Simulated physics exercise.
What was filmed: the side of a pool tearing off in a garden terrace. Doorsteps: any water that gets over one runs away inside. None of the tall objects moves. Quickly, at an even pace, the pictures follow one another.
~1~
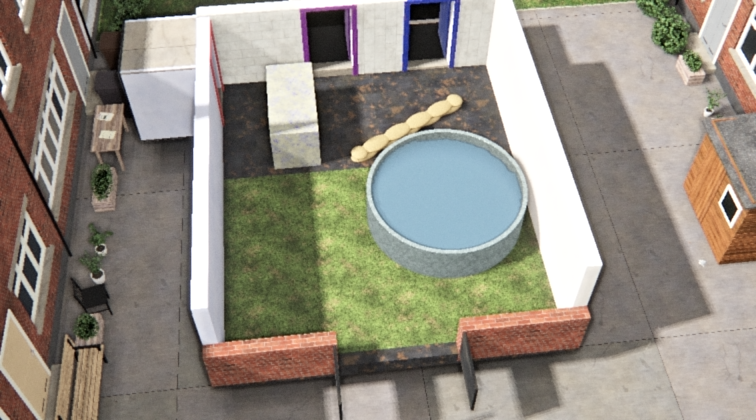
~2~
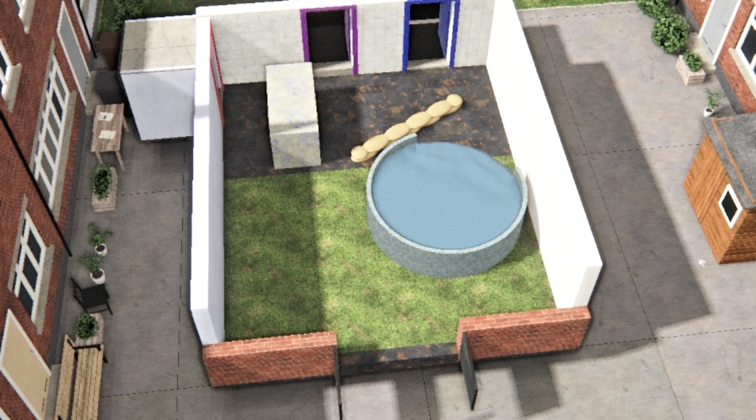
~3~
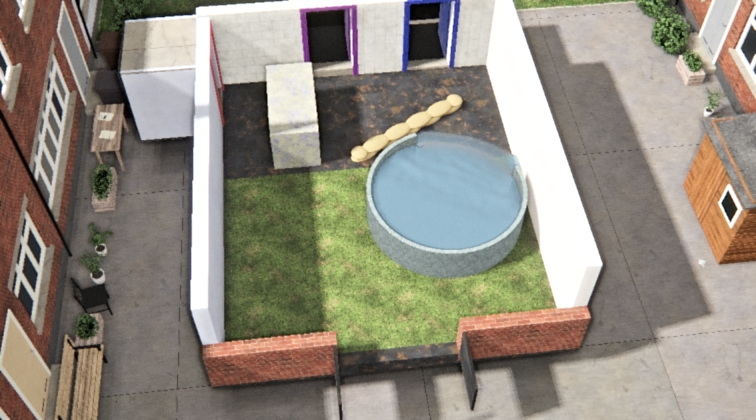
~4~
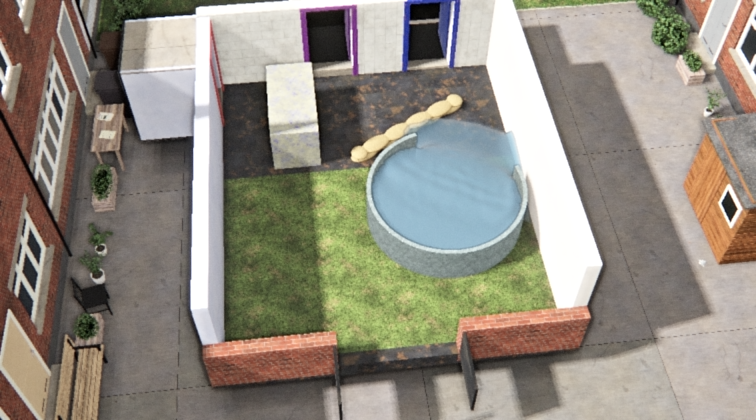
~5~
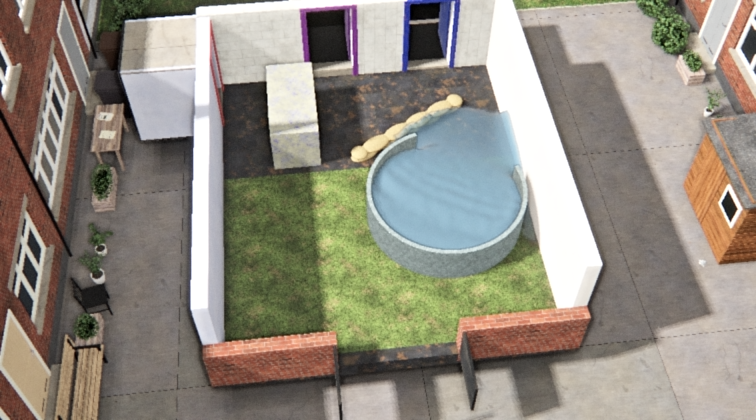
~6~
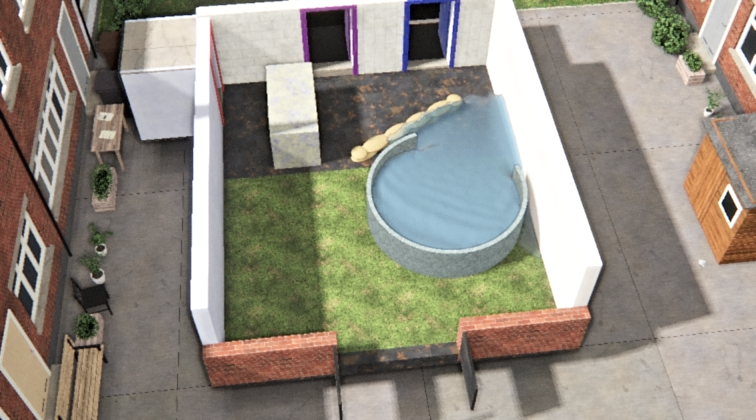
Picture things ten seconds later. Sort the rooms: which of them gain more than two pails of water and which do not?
The red door gains more; the purple door gains no more; the blue door gains more.
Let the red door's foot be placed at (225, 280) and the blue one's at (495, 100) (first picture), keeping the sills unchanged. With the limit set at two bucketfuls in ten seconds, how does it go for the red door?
I'd say the red one admits less.
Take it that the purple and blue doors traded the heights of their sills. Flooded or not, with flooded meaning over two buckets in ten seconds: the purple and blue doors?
Outcome - purple door comes in high; blue door comes in high.
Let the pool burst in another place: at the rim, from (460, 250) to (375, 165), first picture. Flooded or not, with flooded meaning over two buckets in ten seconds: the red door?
The red door goes past it.
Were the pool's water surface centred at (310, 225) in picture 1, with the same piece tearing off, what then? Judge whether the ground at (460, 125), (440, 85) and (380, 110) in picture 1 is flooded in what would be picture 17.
Going through the three places: In the spill, in the spill, in the spill.
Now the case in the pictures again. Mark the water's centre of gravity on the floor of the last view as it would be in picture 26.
I'd put it at around (429, 156).
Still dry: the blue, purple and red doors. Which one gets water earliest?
I say the door marked blue.
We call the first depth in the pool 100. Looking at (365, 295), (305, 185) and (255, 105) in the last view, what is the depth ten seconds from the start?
The three come to near 12, 12 and 10 per cent respectively.
A moment on, water covers 25 % of the floor; the red door not reached, the purple door not reached, the blue door wet at the sill, nothing in.
Next, water covers 35 % of the floor; the red door not reached, the purple door wet at the sill, nothing in, the blue door over two buckets in.
Then, water covers 50 % of the floor; the red door over two buckets in, the purple door wet at the sill, nothing in, the blue door far over two buckets in.
Later, water covers 85 % of the floor; the red door far over two buckets in, the purple door wet at the sill, nothing in, the blue door far over two buckets in.
In the end, water covers 95 % of the floor; the red door far over two buckets in, the purple door wet at the sill, nothing in, the blue door far over two buckets in.
